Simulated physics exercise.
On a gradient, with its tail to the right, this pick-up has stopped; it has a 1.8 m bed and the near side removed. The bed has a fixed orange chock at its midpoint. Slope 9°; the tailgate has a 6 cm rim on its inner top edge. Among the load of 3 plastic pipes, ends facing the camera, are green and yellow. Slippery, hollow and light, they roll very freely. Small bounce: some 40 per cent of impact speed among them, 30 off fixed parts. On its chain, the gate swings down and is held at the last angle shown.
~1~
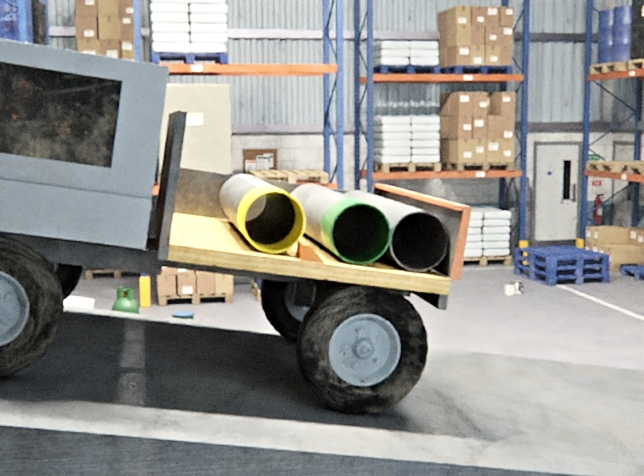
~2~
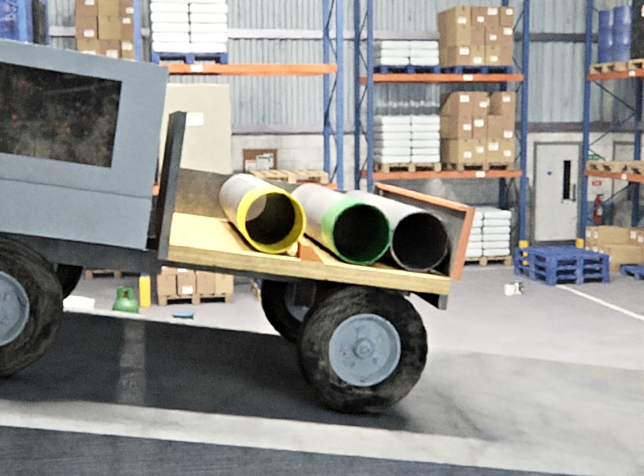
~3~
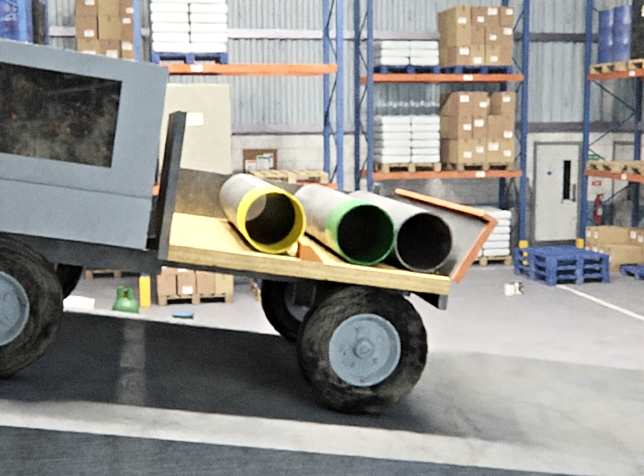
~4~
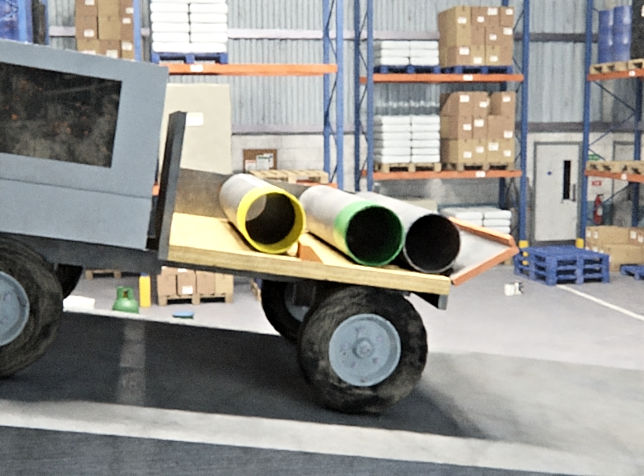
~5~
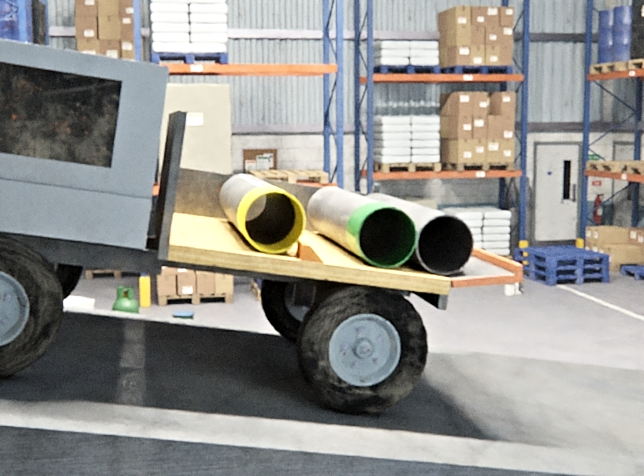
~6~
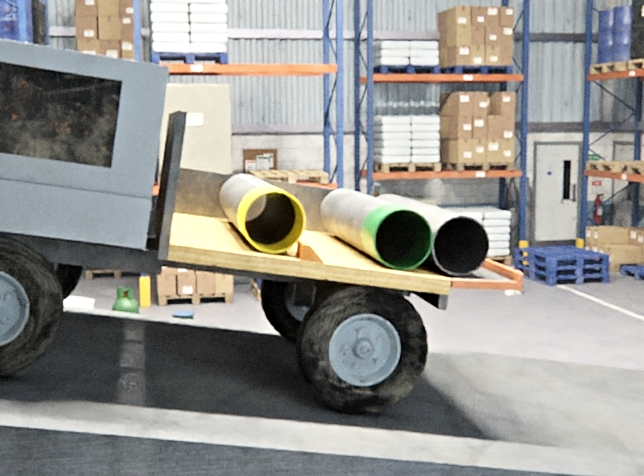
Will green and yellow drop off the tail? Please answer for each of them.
By the end green is still there, and Yellow is still there.
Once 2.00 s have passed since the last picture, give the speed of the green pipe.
Near 0.3 m/s.
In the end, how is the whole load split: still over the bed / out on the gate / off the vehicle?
Final counts, in the order asked: 1, 1, 1.
Another 2.0 s on from the last picture, green is on the gate, 30 cm past the hinge, rolling left; yellow is on the bed, 115 cm short of the hinge; 1 of 3 is out.
In the end (4.7 s after the last picture), green is on the gate, 30 cm past the hinge; yellow is on the bed, 115 cm short of the hinge; 1 of 3 is out.
